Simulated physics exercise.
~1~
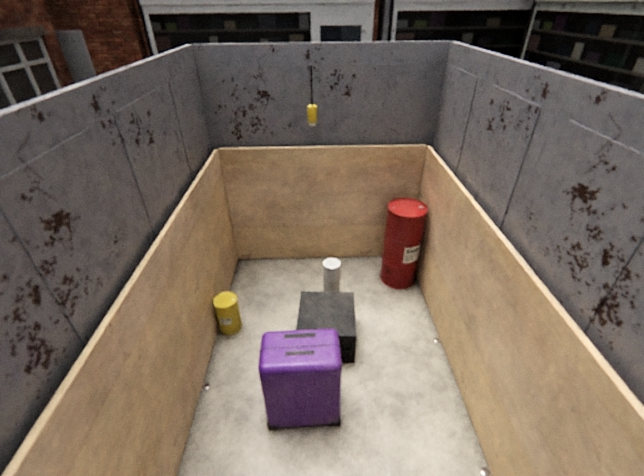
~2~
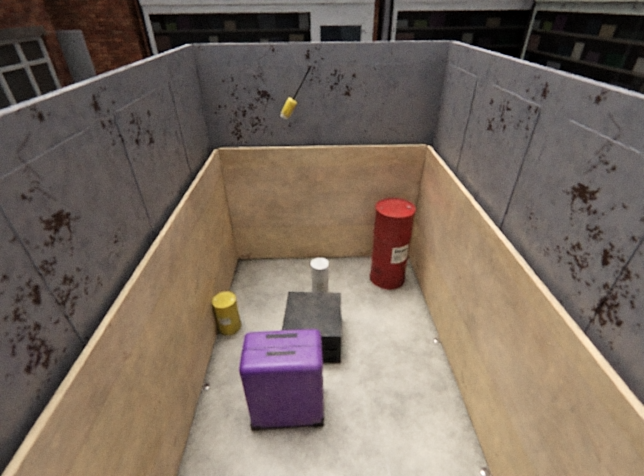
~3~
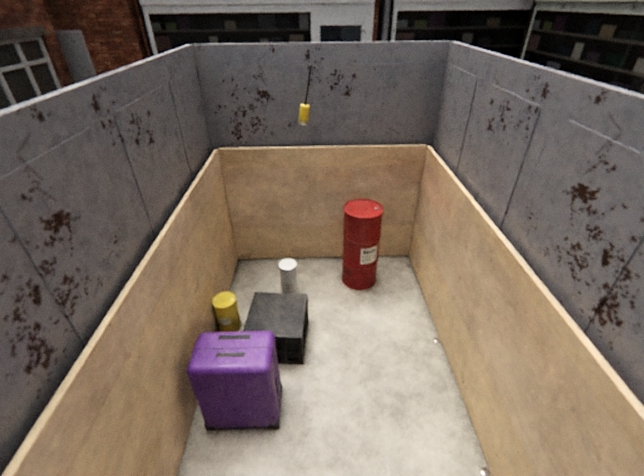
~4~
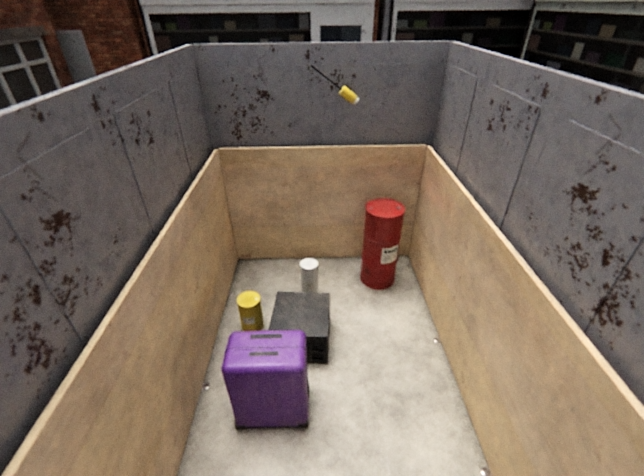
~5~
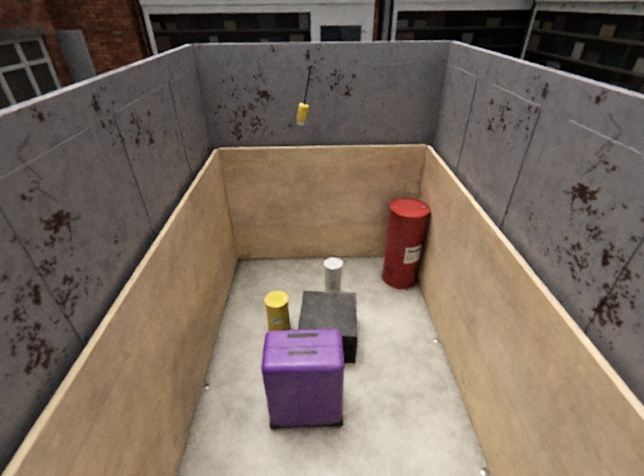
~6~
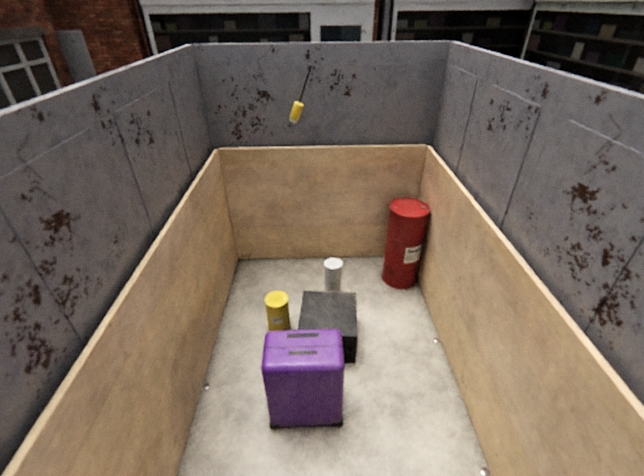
The clip opens on a walled load bay holding a purple case, a black chest, a white canister, a yellow canister and a red drum, with a small yellow object hanging above the far end. The case, chest, white canister and drum slide left while the yellow canister stays by the left side, and the hanging object swings. Then all five shift back to the right, the yellow canister now moving along with them. They come to rest still upright, the yellow canister clearly right of where it began and the others close to their starting places.
